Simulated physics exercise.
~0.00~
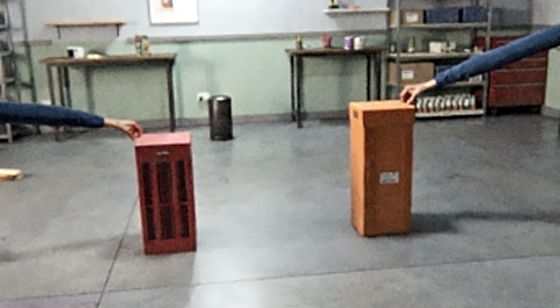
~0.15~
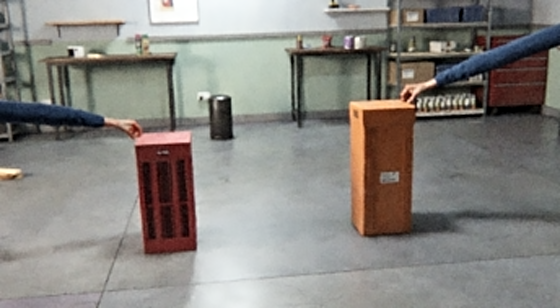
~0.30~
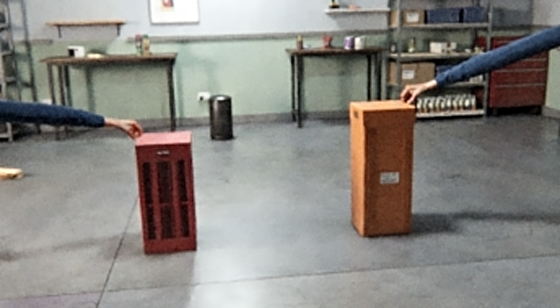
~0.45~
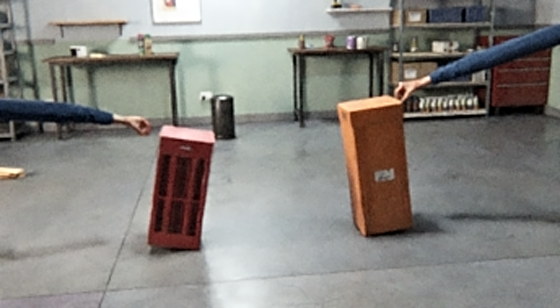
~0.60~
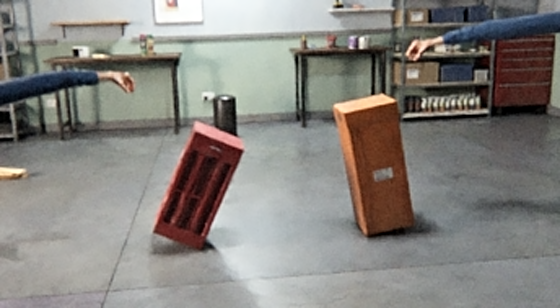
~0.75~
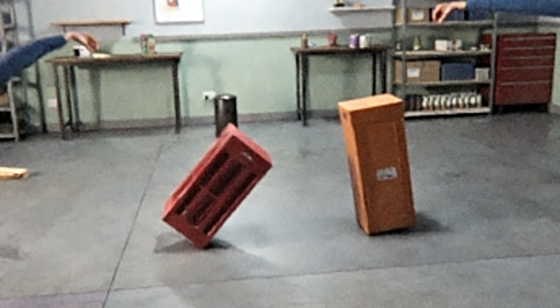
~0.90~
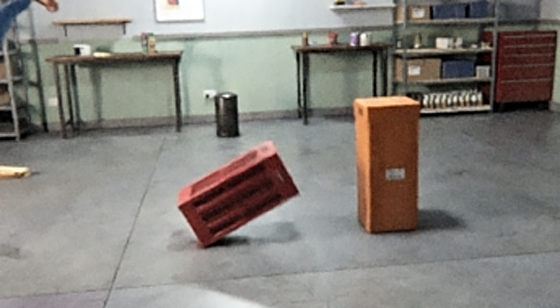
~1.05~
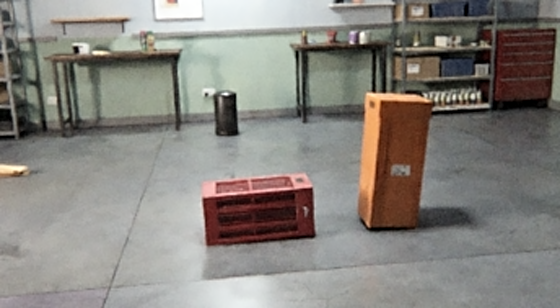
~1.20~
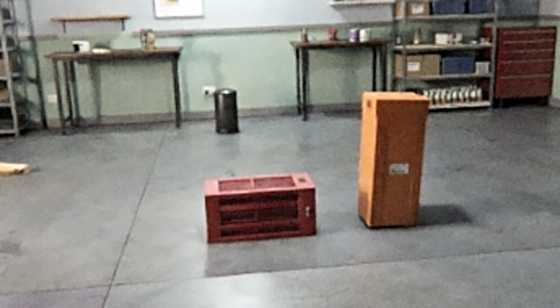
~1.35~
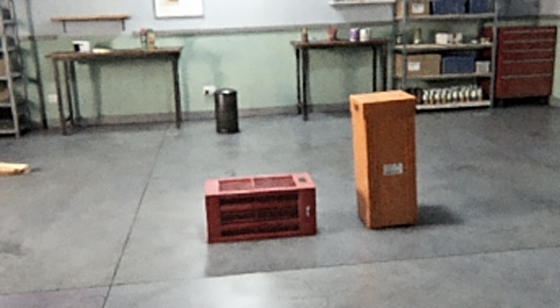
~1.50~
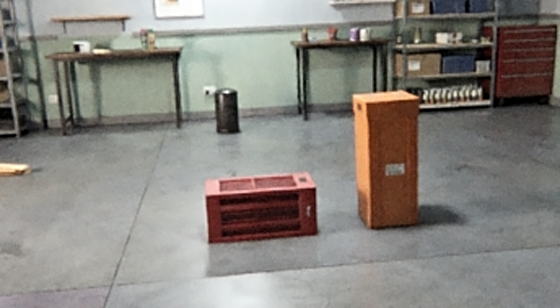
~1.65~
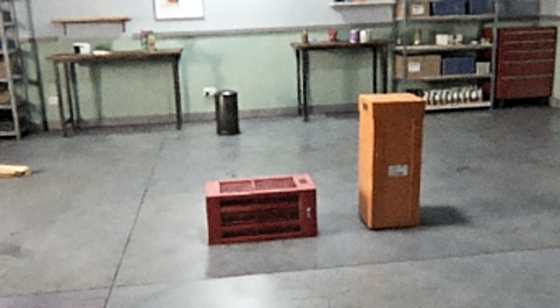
In a workshop with tables and shelves along the back wall, two blue-sleeved arms reach in from either side, each with a hand at the top of an upright box. The hands push the red crate on the left and the taller orange tote on the right toward each other, then let go and draw back. Both lean inward, the red crate tilting farther to the right. The orange tote rocks back onto its base and wobbles slightly, while the red crate topples over. At the end, the crate lies on its side beside the standing tote.
